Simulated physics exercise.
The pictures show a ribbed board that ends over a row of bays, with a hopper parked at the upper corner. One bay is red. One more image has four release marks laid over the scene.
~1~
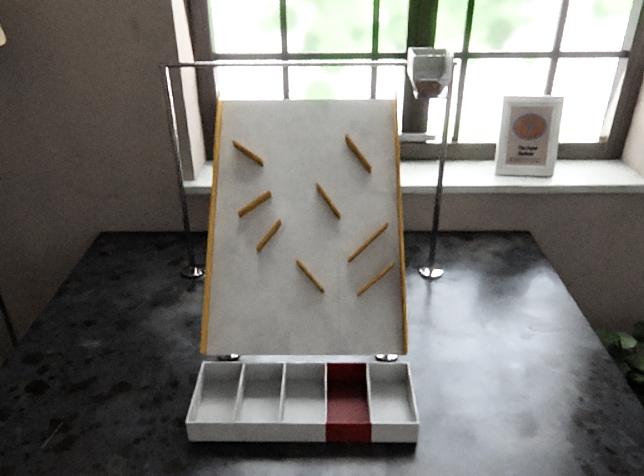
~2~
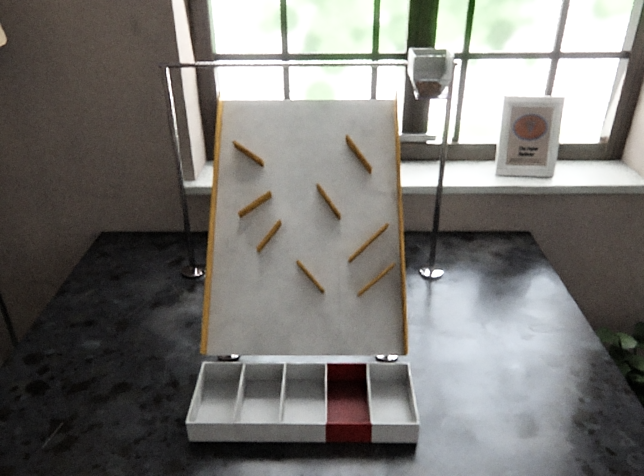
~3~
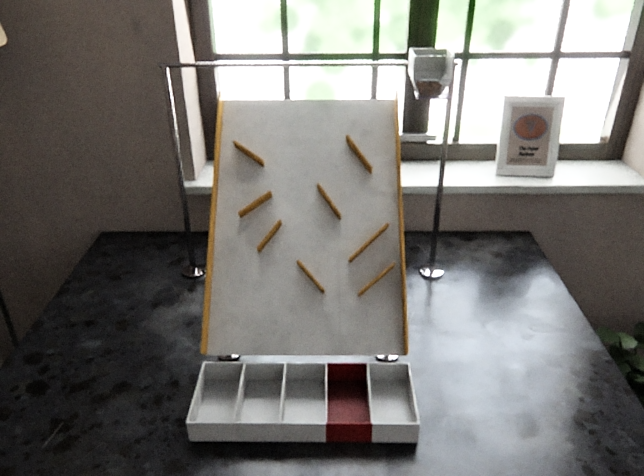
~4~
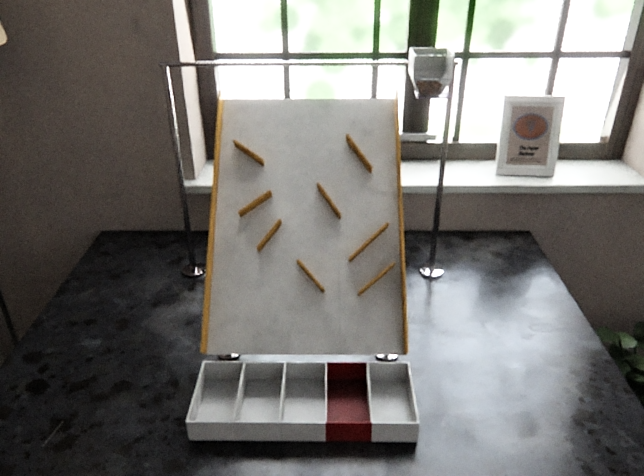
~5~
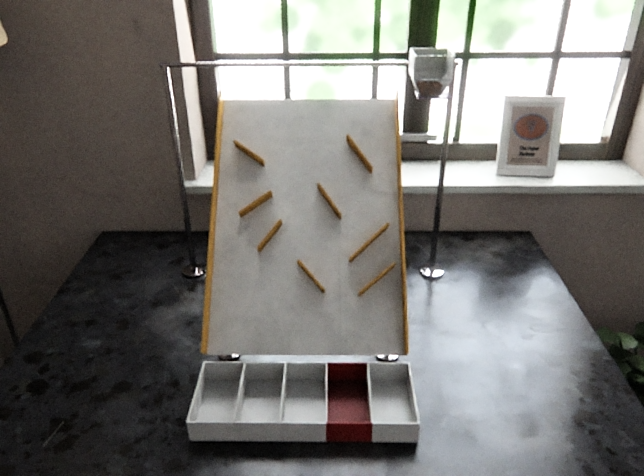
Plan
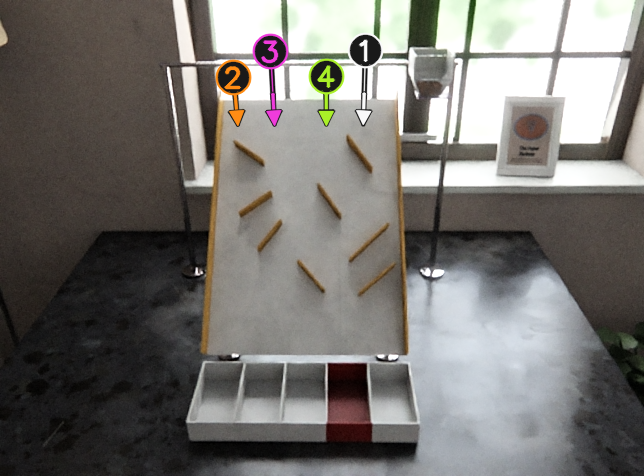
On a dark table by a bright window, a tilted white board with slanted orange ribs stood above a row of five bays, one red, with a small hopper at its upper right; nothing moved.
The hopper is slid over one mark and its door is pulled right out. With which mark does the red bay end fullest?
Mark 4.
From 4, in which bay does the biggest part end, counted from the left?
It is the fourth one.
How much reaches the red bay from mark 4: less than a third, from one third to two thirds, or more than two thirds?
It is from one third to two thirds.
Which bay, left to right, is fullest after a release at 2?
The first.
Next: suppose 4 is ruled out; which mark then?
The answer is 1.
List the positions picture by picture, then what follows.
In the first picture, hopper at (428, 87), cereal balls, door shut.
In the second picture, ribs (233, 141) to (262, 161), (347, 135) to (372, 168), (238, 213) to (270, 191).
In the third picture, ribs (318, 183) to (341, 215), (257, 249) to (280, 220), (350, 259) to (388, 223).
In the fourth picture, ribs (297, 260) to (324, 290), (359, 293) to (395, 262).
In the fifth picture, red bay at (349, 431), number 4 of 5 from the left.
On the marked copy, mark 1 meets the board at (363, 119); mark 2 meets the board at (237, 120); mark 3 meets the board at (274, 120); mark 4 meets the board at (326, 120).
With 1, about a quarter in the red bay, most in other bays.
With 2, a small part in the red bay, most in other bays, a small part outside the box.
With 3, a small part in the red bay, most in other bays, a stray few outside the box.
With 4, about half in the red bay, about half in other bays.
